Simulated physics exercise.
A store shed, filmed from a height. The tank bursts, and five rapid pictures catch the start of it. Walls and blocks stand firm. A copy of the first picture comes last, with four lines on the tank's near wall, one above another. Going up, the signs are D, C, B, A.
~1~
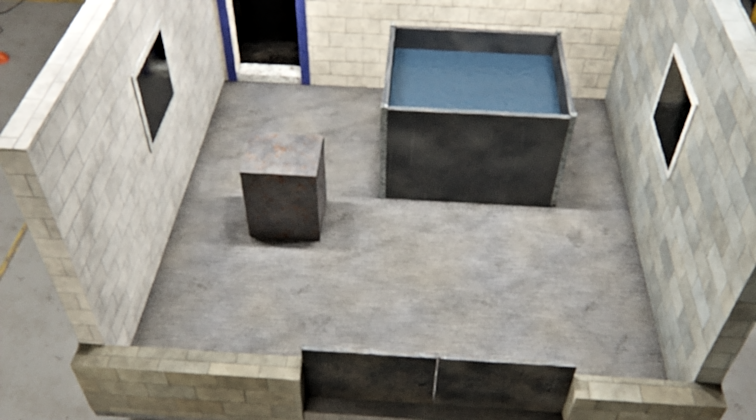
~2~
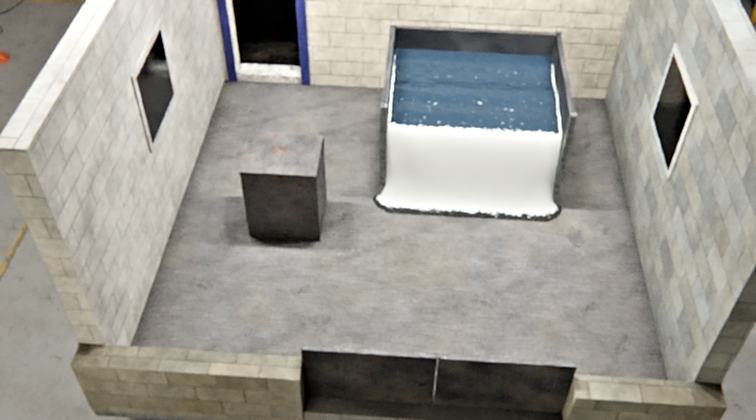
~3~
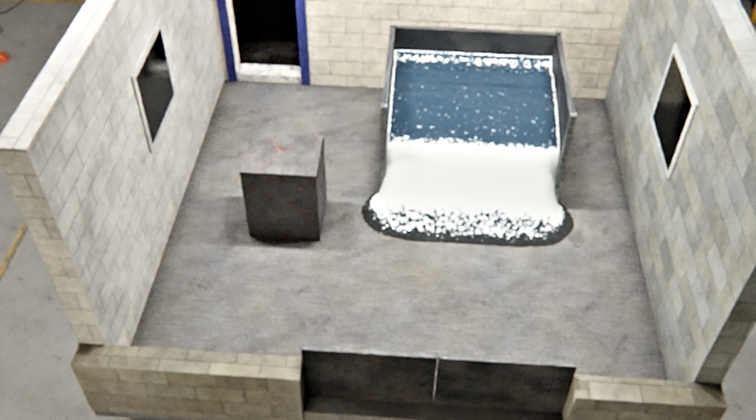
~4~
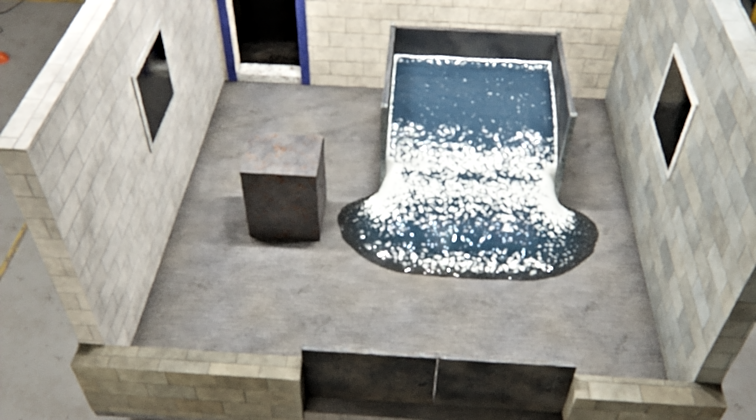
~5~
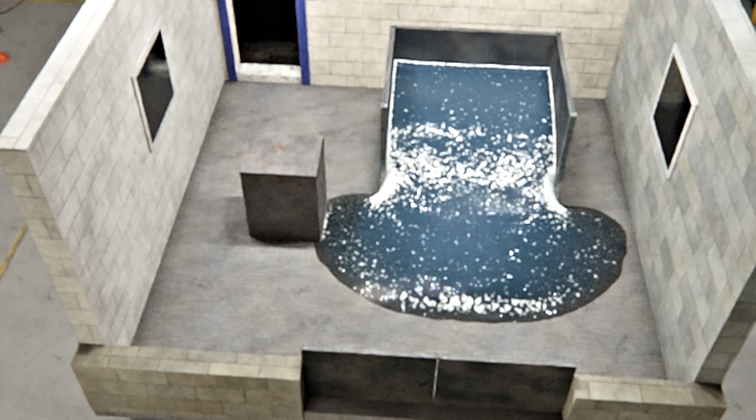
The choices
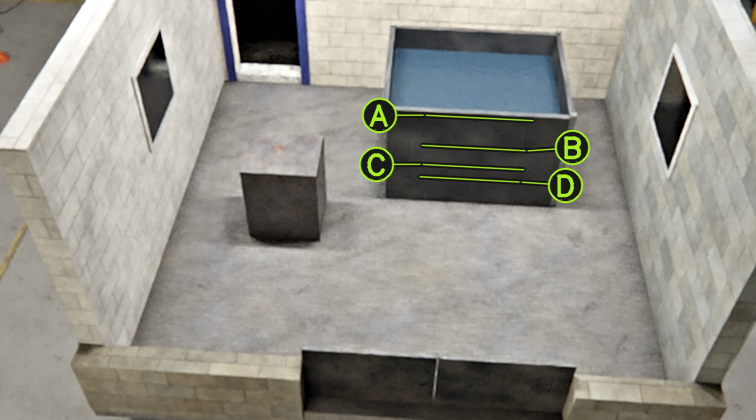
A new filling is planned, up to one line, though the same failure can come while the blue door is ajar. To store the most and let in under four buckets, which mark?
Choose C.
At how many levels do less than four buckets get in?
Two.
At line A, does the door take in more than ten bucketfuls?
Yes, clearly.
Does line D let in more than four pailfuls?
No, not at all.
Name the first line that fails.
That is line B.
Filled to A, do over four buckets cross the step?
Yes, that goes wrong.
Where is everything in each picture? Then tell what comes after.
The first frame shows water in the tank at rest, its middle at (474, 88); foot of the blue doorway at (270, 82); shut gate at (437, 362).
The second frame shows front seen at (383, 200), 3 % of the ground wet.
The third frame shows front seen at (371, 215), 7 % of the ground wet.
The fourth frame shows front seen at (352, 237), 13 % of the ground wet.
The fifth frame shows front seen at (323, 251), 22 % of the ground wet.
On the marked copy, A at (478, 117); B at (474, 148); C at (472, 167); D at (470, 179); from the bottom up D, C, B, A.
With A, dozens of bucketfuls pour in.
With B, about 8 bucketfuls get in.
With C, a splash gets over, under a bucket.
With D, nothing gets over.
